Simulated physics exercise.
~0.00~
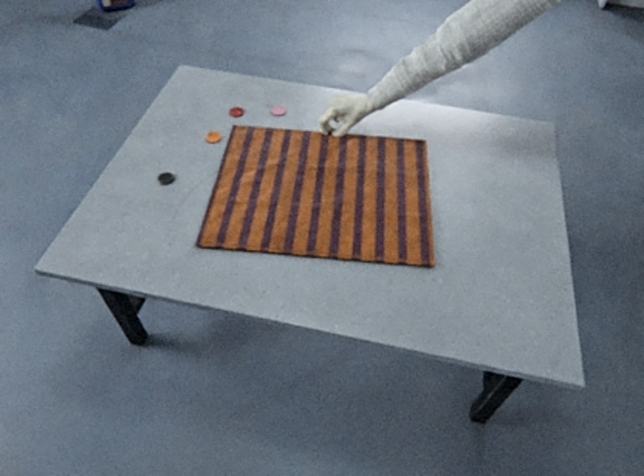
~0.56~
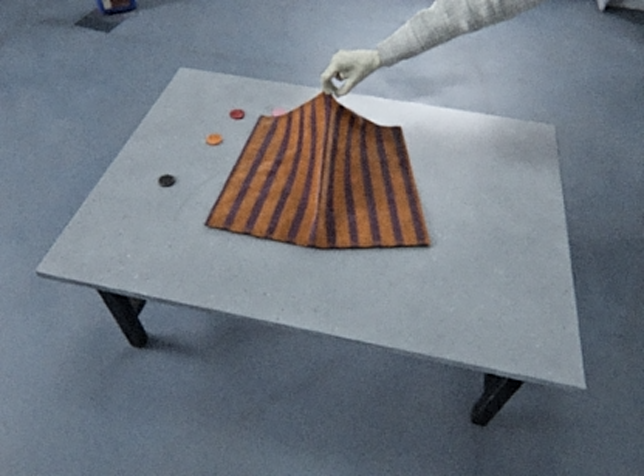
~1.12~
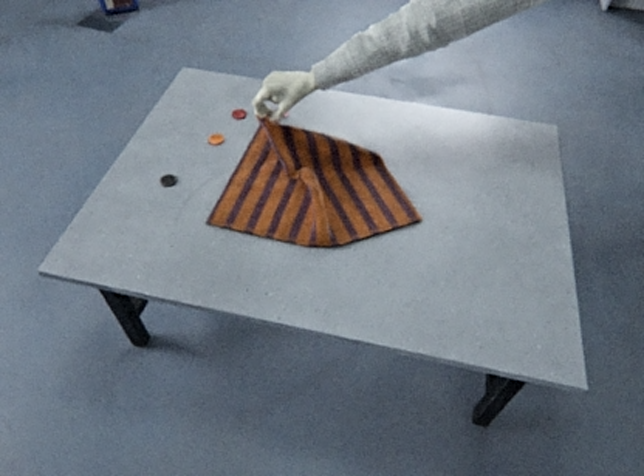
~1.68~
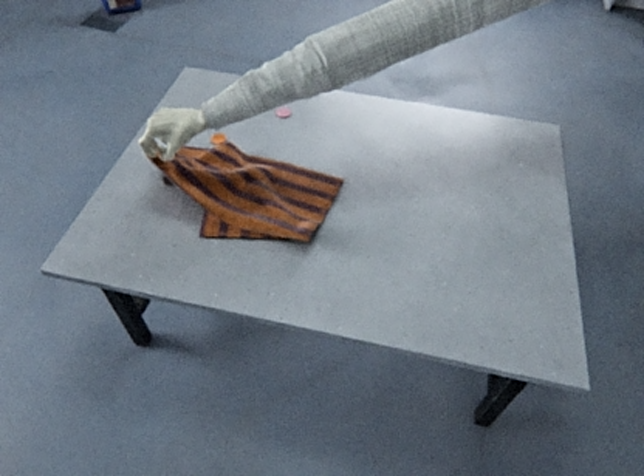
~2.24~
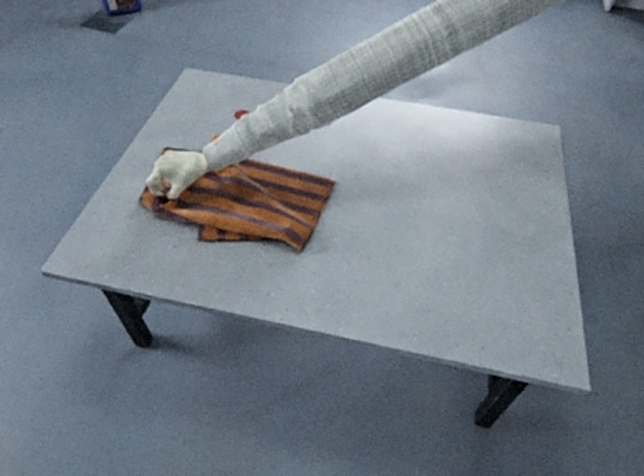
A hand lifts a striped tea towel, drags it left and lowers it over a black badge.
